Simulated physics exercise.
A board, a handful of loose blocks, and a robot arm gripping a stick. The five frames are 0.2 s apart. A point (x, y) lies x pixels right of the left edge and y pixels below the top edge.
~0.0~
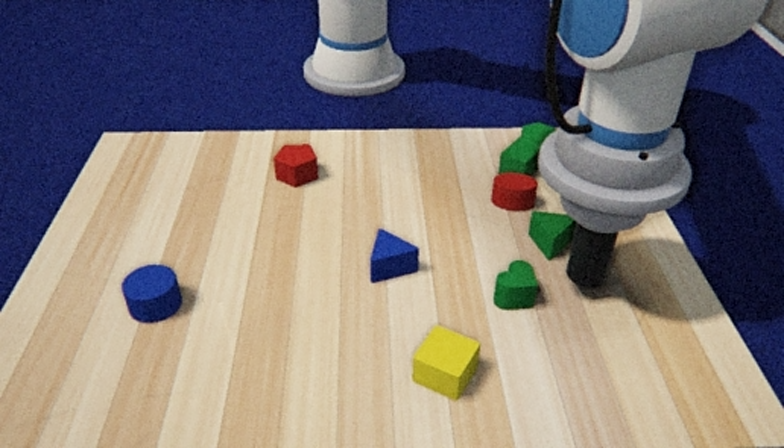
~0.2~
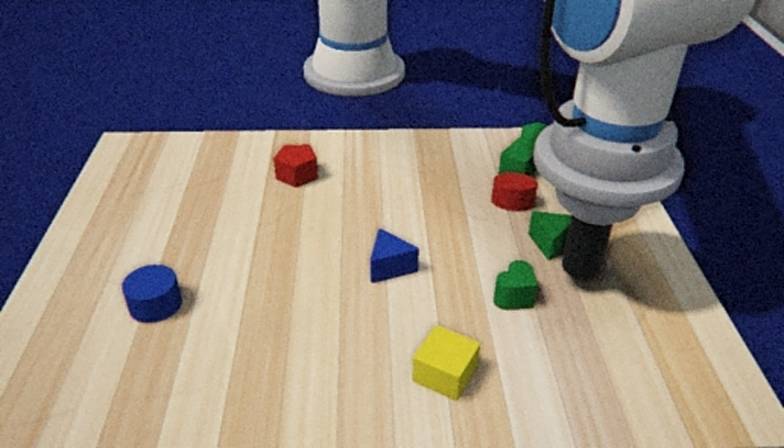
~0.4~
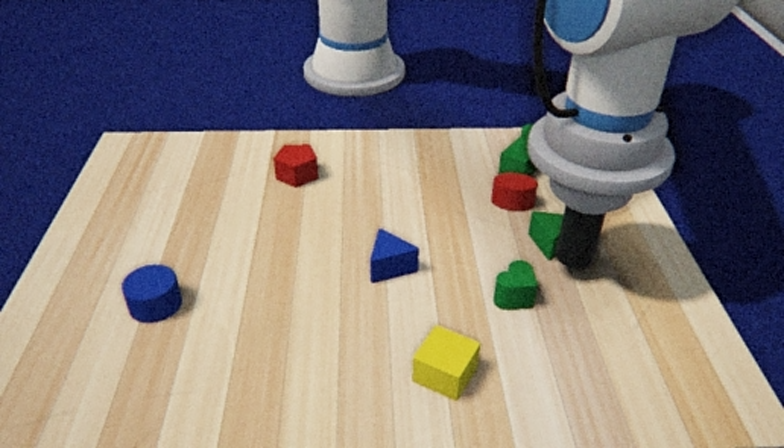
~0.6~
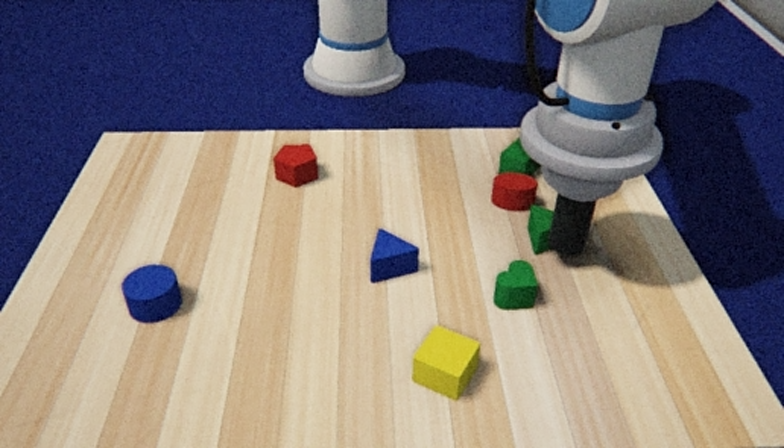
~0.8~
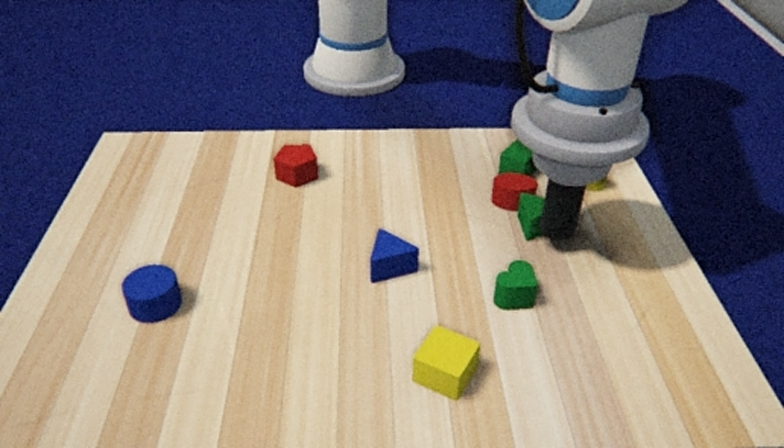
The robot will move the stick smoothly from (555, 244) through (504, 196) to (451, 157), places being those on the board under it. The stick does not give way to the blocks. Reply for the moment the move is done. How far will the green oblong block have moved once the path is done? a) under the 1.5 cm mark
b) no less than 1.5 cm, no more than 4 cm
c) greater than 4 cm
My answer is option a.
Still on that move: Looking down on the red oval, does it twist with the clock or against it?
Viewed from overhead, the red oval winds up turned clockwise.
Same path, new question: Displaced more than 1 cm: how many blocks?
Moved: 2.
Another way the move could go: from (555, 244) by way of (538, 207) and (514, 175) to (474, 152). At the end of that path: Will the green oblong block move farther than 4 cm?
I believe so.
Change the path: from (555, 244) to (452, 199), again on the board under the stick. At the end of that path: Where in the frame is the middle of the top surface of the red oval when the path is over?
The spot you're after is about (509, 170) in the image.
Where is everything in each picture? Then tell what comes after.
Lower end of the stick (586, 275), tops of blocks, red oval (516, 181), green oblong block (523, 148), green triangular piece (555, 221), in the first frame.
Stick (581, 268), blocks as before, in the second frame.
Stick (575, 257), blocks as before, in the third frame.
Stick (567, 244), green triangular piece (549, 218), in the fourth frame.
Stick (558, 230), red oval (516, 181), green oblong block (523, 148), green triangular piece (539, 204), in the fifth frame.
What follows on the original path. One third of the way, stick (525, 195); red oval (494, 161), turned 45° clockwise; green triangular piece (497, 179), turned 25° anticlockwise.
Two thirds of the way, stick (486, 168); red oval (468, 146), turned 115° clockwise; green triangular piece (462, 170), turned 65° anticlockwise.
At the end, stick (452, 144); red oval (441, 123), turned 145° clockwise; green oblong block not moved; green triangular piece (460, 168), turned 80° anticlockwise.
